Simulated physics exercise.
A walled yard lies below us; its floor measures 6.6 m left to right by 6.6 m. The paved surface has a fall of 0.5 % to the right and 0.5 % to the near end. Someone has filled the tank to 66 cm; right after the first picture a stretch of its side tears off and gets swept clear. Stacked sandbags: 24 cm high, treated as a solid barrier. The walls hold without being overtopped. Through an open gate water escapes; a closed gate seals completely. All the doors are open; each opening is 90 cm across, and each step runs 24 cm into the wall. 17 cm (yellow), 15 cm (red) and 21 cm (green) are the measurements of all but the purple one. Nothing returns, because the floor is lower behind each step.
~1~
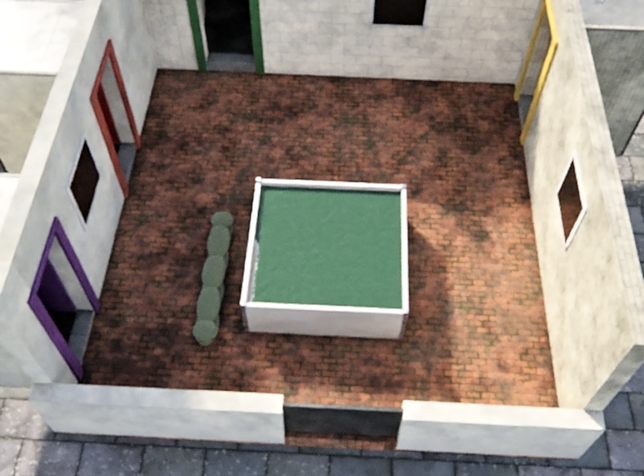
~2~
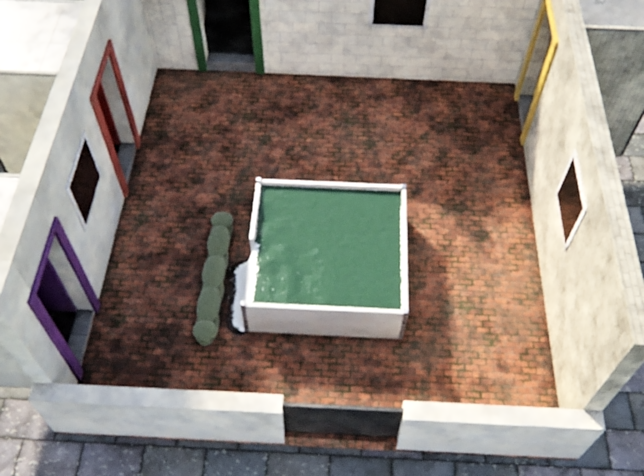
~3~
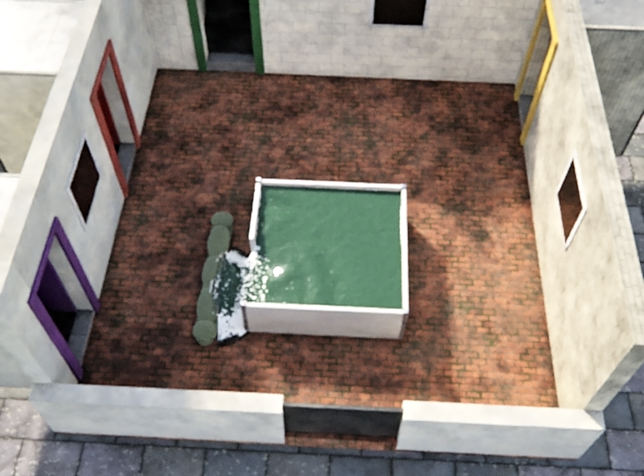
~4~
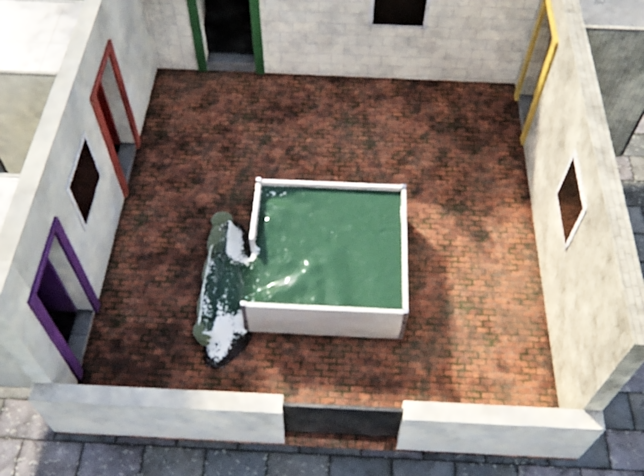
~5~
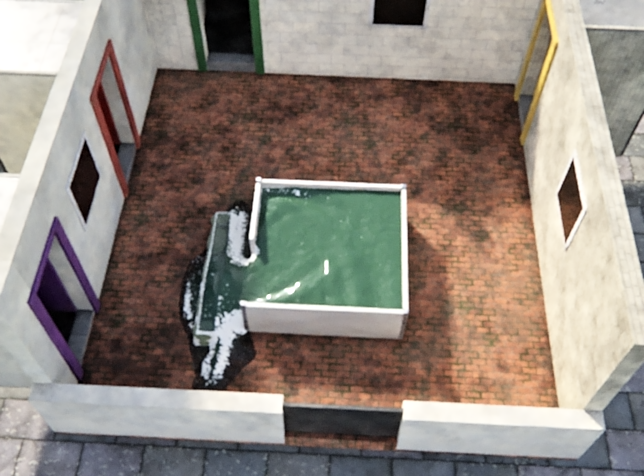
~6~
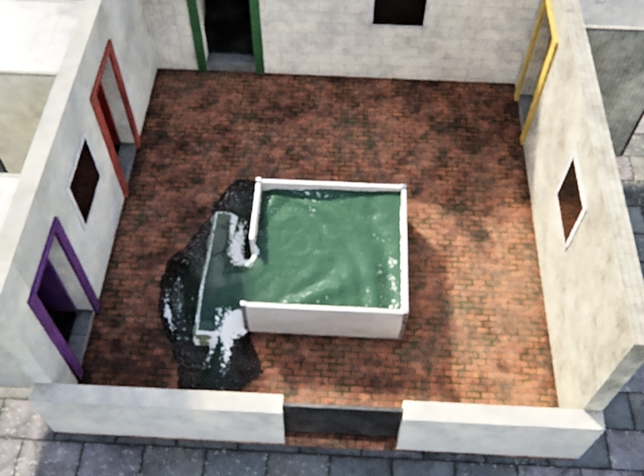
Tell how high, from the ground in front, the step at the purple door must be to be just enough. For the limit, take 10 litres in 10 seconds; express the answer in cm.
It must be about 17 cm high.
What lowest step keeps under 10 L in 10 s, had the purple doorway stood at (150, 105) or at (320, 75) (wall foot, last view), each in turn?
Roughly 8.5 cm, then roughly 7.5 cm.
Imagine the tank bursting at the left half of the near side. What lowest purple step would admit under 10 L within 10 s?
About 26 centimetres.
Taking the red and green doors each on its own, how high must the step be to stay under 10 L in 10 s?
You'd want about 6.5 centimetres at red and about 11.5 centimetres at green.
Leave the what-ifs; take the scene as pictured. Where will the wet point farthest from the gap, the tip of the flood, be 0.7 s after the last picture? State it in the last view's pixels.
Front tip: Approx. (289, 121) px.
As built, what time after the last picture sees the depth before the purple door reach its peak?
Peak time: Around 1.6 s.
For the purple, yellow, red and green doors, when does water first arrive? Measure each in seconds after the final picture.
Purple = 0.5 s, yellow = 6.0 s, red = 1.3 s, green = 1.6 s.
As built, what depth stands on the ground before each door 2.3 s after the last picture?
Centimetres: Purple = 17, yellow = 0, red = 7, green = 14.
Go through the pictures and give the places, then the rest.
In the first frame, still water, 66 cm deep, in the tank at (328, 245); the purple door at (69, 307) is dry.
In the second frame, water pours out at (252, 287) and has run 0.3 m, to (234, 274); about 9 cm deep outside, 66 cm at the back.
In the third frame, the front is at (214, 304), 0.5 m from the gap at (252, 289); 0.6 m2 of floor is wet, 66 cm left at the back.
In the fourth frame, the gap is at (252, 289), the front 0.8 m out at (236, 229); the back of the tank holds 66 cm.
In the fifth frame, the front is at (235, 207), 1.2 m from the gap at (252, 289); 2.1 m2 of floor is wet, 66 cm left at the back.
In the sixth frame, water pours out at (252, 289) and has run 1.6 m, to (238, 187); about 6 cm deep outside, 64 cm at the back; the purple door at (69, 307), 2.4 m from the gap, is still 1.1 m from the nearest water.
Then, 0.7 s after the last picture water covers 25 % of the floor, deepest (51 cm) near (234, 299); 14 cm at the purple door, 0 litres in over its 10 cm step.
Then, 2.3 s after the last picture water covers 55 % of the floor, deepest (36 cm) near (234, 299); 17 cm at the purple door, 44 litres in over its 10 cm step.
Then, 9.3 s after the last picture water covers 95 % of the floor, deepest (17 cm) near (233, 309); 4 cm at the purple door, 62 litres in over its 10 cm step.
At the purple door as built, the water peaked near 20 cm, 1.5 s after the last picture.
With a step of 14 cm, 24 litres would have come in within the 10 s; with 19.5 cm, 3 litres. So under 10 litres takes about 17 cm.
